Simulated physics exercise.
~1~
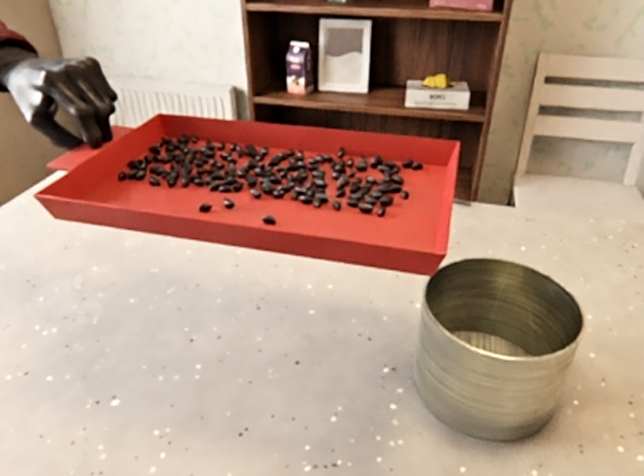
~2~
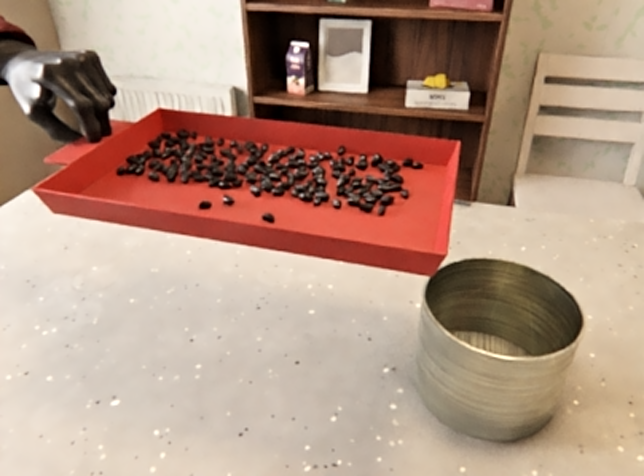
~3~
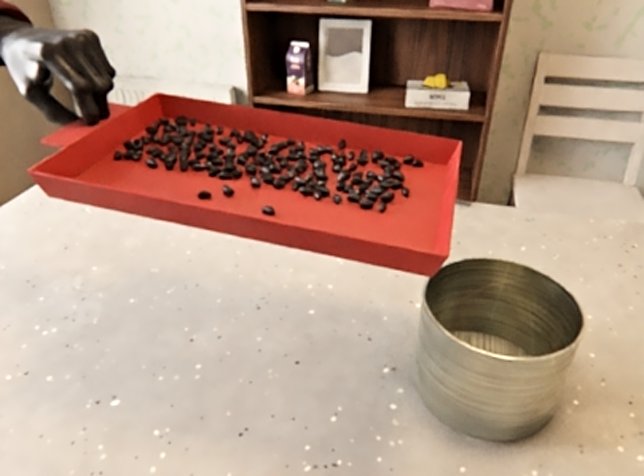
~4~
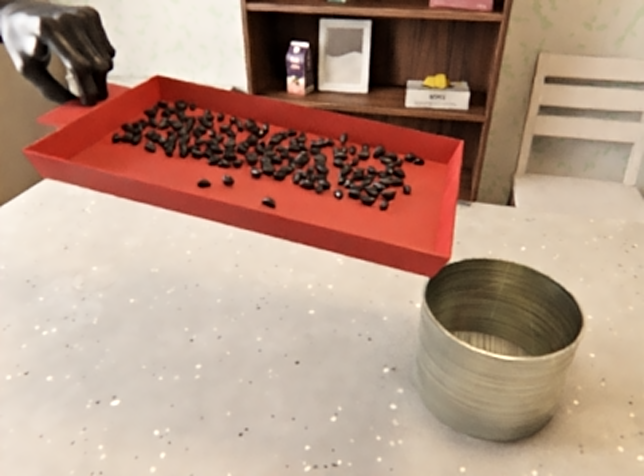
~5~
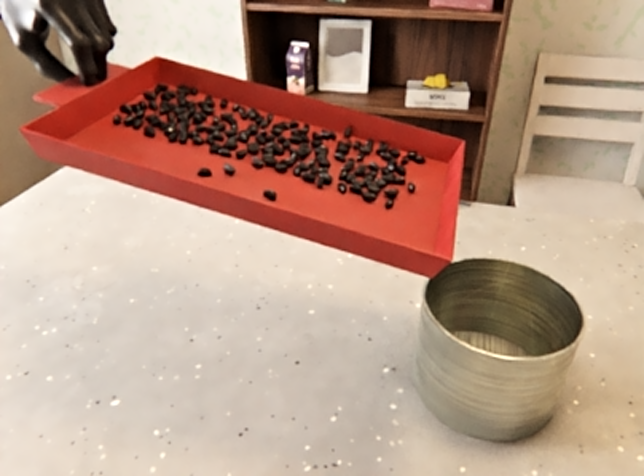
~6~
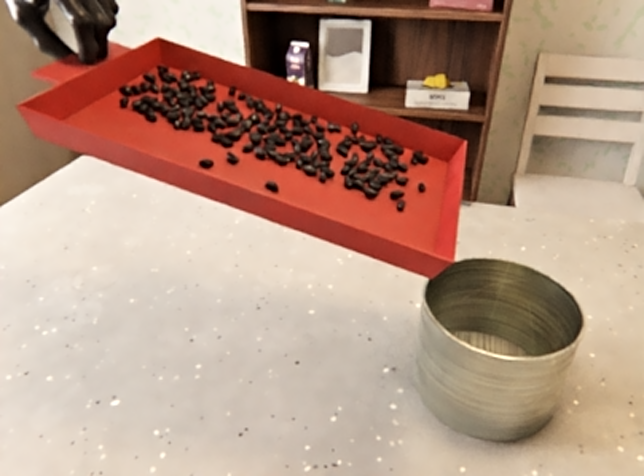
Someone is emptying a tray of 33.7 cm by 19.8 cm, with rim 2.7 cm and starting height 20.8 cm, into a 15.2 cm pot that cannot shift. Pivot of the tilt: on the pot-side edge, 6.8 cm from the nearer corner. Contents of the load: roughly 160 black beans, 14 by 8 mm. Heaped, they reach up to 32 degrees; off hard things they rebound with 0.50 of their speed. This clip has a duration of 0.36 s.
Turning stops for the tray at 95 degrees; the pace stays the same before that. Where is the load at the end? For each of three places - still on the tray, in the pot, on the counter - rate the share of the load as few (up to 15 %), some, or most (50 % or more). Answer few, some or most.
Left on the tray: Few; pot: Most; counter: Some.
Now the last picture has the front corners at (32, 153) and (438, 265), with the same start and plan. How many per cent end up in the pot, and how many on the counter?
The pot gets 0 and the counter 100.
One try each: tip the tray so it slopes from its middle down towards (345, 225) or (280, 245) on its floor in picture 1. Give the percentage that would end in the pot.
10 and 0 %.
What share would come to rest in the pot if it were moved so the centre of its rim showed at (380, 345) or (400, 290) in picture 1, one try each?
About 5 and 0 per cent.
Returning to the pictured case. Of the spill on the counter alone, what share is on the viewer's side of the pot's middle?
About 90 per cent.
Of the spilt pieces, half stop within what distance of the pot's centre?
Some 18 cm, give or take.
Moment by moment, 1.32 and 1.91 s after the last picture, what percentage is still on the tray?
I'd say roughly 90, then roughly 5.
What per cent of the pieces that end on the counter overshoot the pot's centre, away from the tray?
60 %.
Then, 0.80 s after the last picture, tilt 52 degrees; the tray holds 95 %, the pot 0 %.
Then, 1.32 s after the last picture, tilt 77 degrees; the tray holds 90 %, the pot 5 %.
Then, 1.91 s after the last picture, tilt 95 degrees; the tray holds 5 %, the pot 65 %.
In the end, tray 0 %, pot 70 %, counter 30 %.
